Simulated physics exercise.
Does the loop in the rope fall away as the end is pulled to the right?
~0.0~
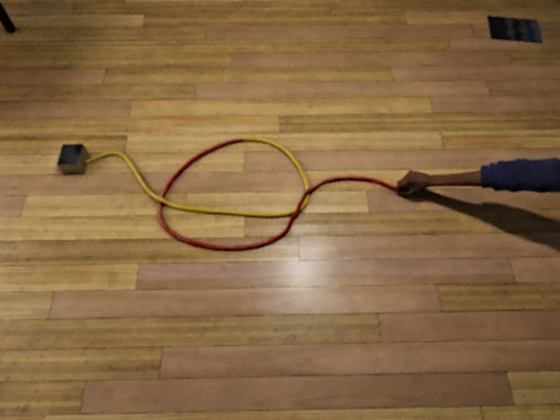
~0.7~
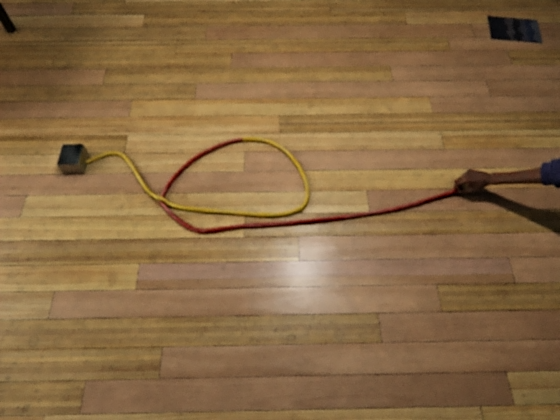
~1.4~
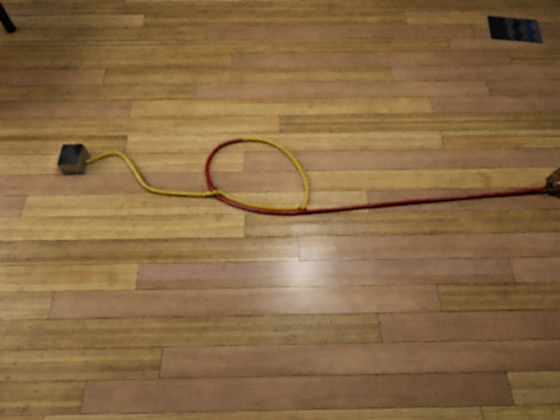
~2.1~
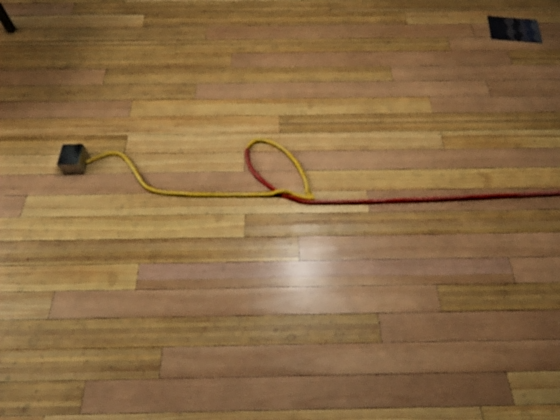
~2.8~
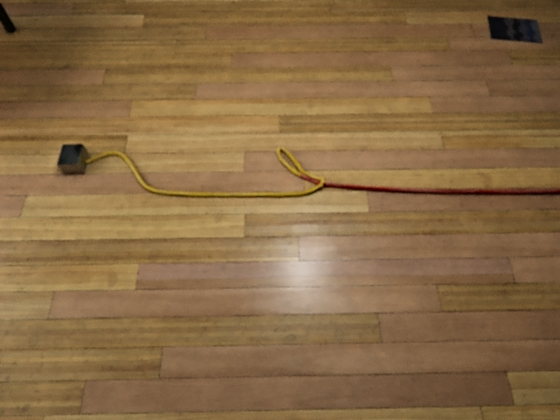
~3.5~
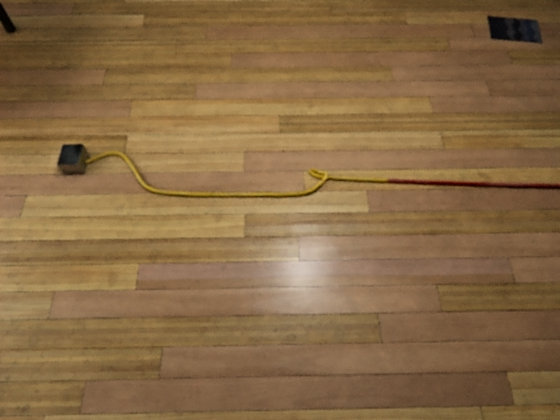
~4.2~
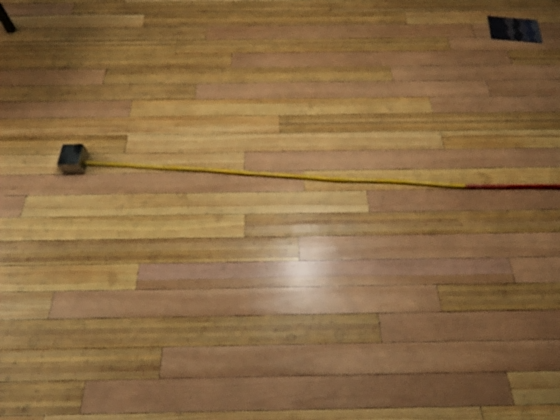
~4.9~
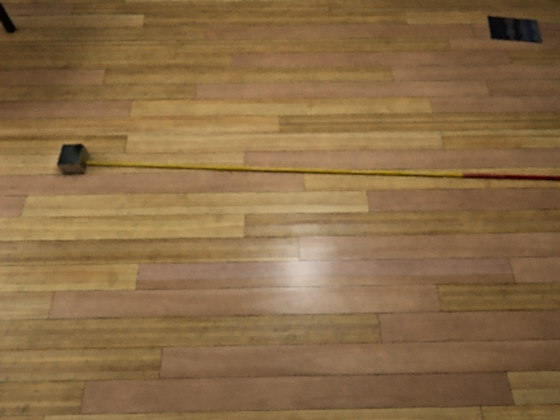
Yes, the loop shrinks and comes out, leaving the rope stretched straight from the block with no knot in view.
Red and yellow rope tied to a small block being pulled right by a hand, its loop shrinking until the rope runs straight.
